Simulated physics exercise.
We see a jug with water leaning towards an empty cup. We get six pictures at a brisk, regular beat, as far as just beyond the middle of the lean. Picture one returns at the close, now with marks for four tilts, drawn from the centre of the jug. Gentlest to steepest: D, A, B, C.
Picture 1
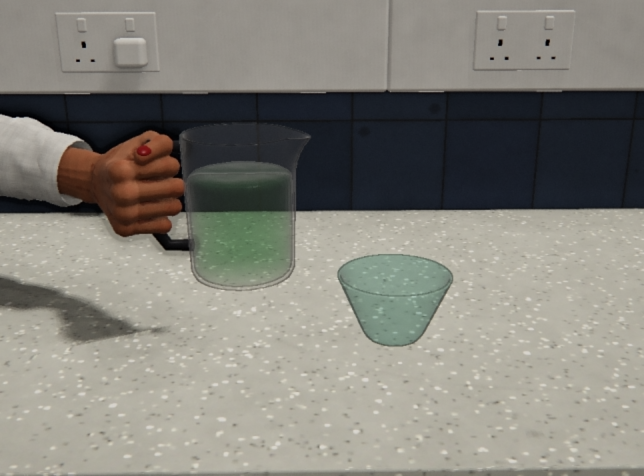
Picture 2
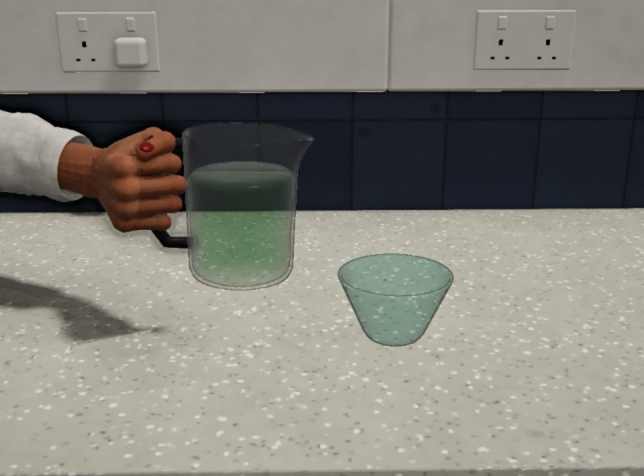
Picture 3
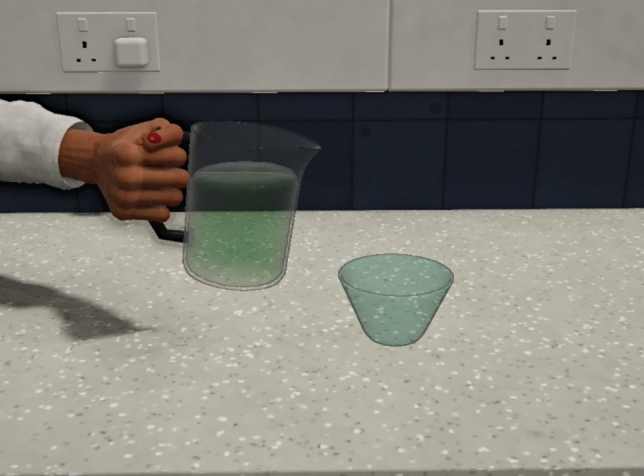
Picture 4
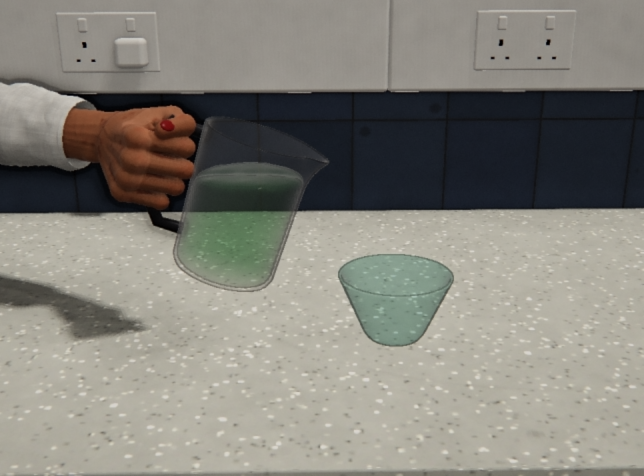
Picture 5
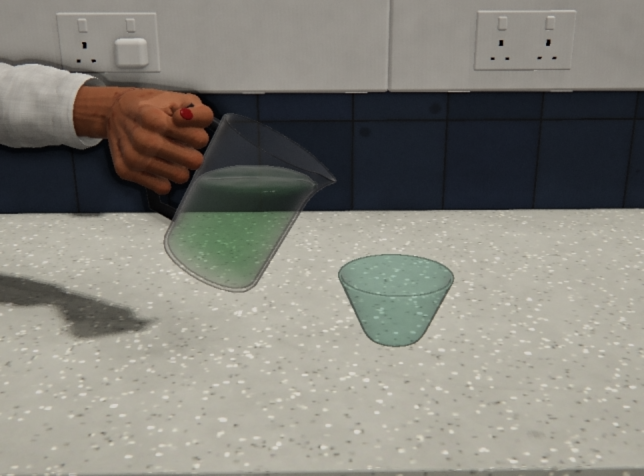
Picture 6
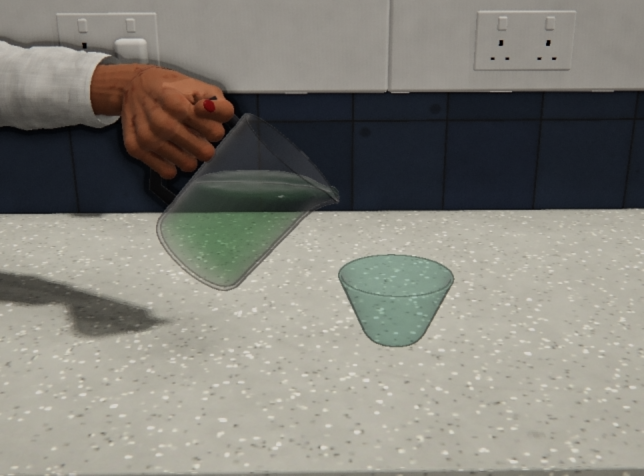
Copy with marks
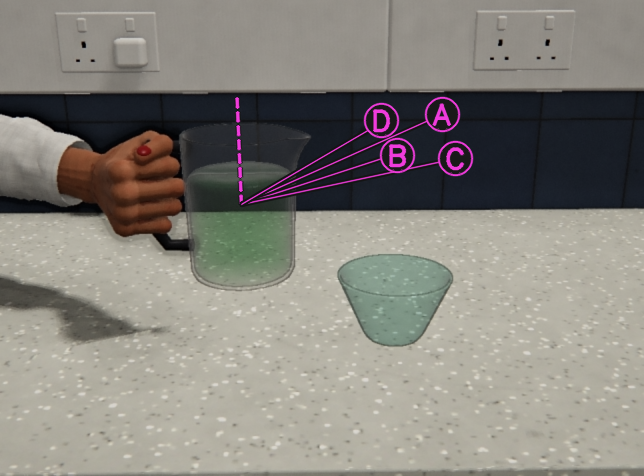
A hand in a white sleeve holds a clear jug of green-looking water upright by its handle, left of an empty cup on a speckled counter. Barely leaning at first, the jug then tilts steadily to the right, its lip lowering toward the cup as the hand rises and turns.
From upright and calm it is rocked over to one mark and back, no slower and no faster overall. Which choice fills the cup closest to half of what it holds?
The best mark is D.
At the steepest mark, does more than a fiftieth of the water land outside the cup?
Yes, it does.
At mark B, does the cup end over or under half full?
Over half.
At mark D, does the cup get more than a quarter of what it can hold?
Yes, it does.
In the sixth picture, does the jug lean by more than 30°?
Yes.
On the marked copy, A at (427, 121); B at (380, 159); C at (439, 162); D at (367, 130).
For mark A, the cup ends with about 66 % of what it can hold; 5 % of the water is spilt.
For mark B, the cup ends with about 74 % of what it can hold; 13 % of the water is spilt.
For mark C, the cup ends with about 71 % of what it can hold; 26 % of the water is spilt.
For mark D, the cup ends with about 50 % of what it can hold.
